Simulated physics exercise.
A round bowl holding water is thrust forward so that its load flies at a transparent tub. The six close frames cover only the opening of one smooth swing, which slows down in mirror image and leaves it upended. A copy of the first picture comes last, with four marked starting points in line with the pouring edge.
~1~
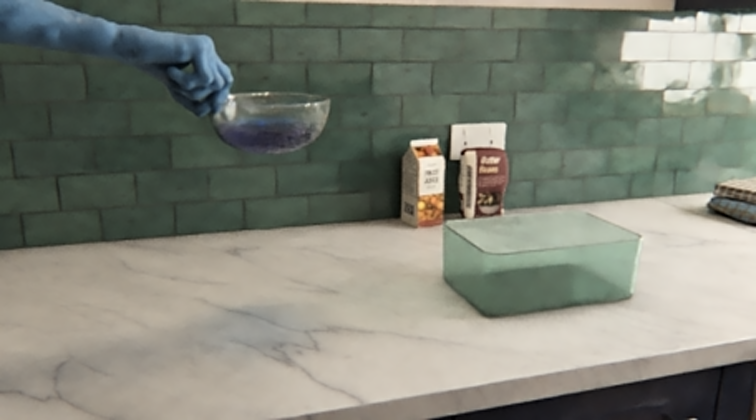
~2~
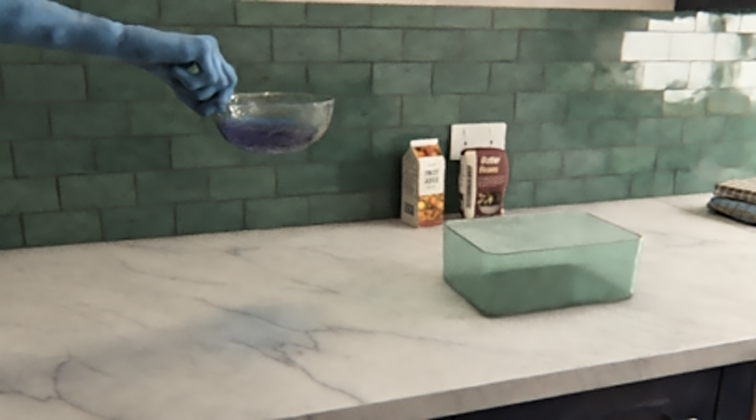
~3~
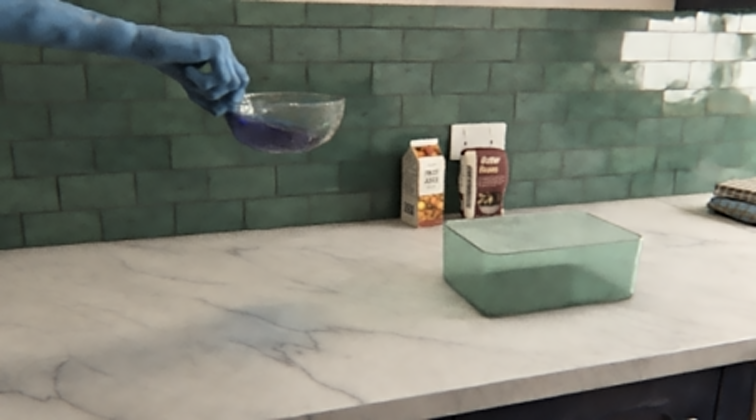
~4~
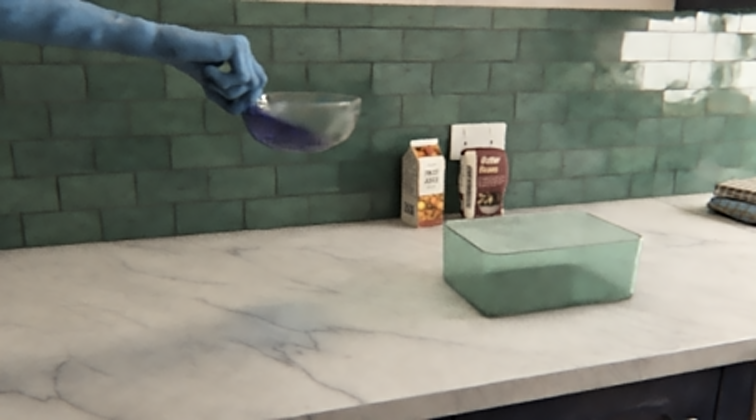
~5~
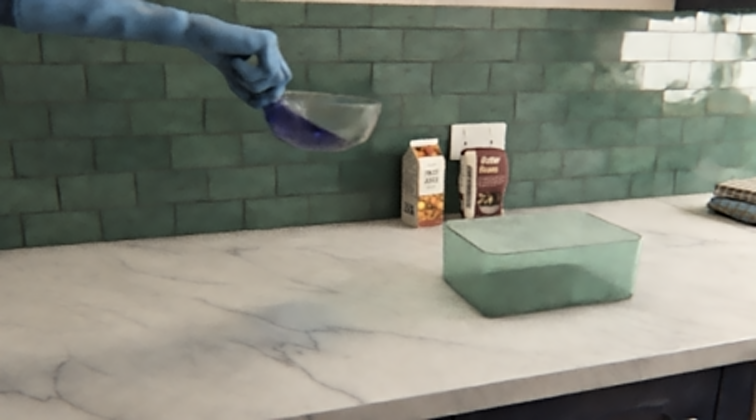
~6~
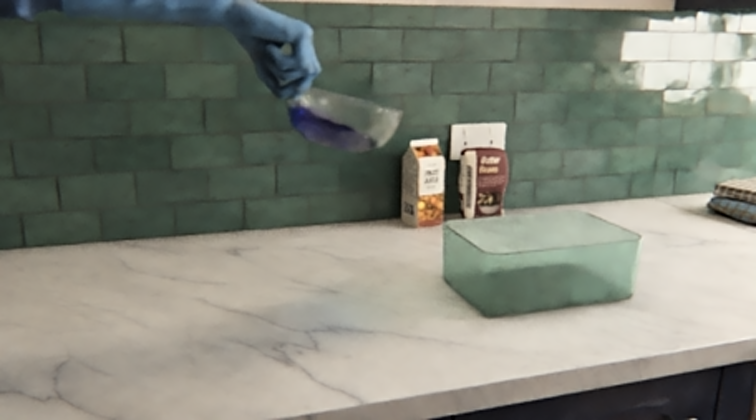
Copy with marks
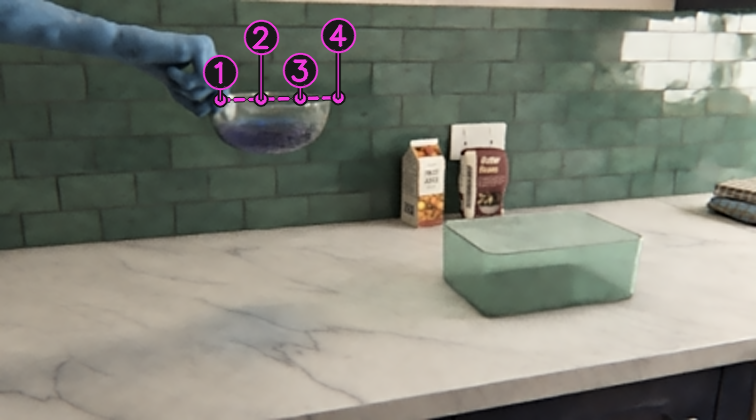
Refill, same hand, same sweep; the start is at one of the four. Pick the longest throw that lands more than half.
Choose 3.
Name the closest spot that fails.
It is 2.
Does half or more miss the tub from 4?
No, not at all.
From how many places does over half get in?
Two of them.
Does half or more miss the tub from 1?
Yes, it does.
On the marked copy, 1 at (220, 100); 2 at (261, 99); 3 at (300, 98); 4 at (338, 97).
With 1, about 11 % lands in the tub, 87 % falls short.
With 2, about 37 % lands in the tub, 56 % falls short and 8 % goes beside or beyond.
With 3, about 62 % lands in the tub, 28 % falls short and 11 % goes beside or beyond.
With 4, about 76 % lands in the tub, 13 % falls short and 11 % goes beside or beyond.
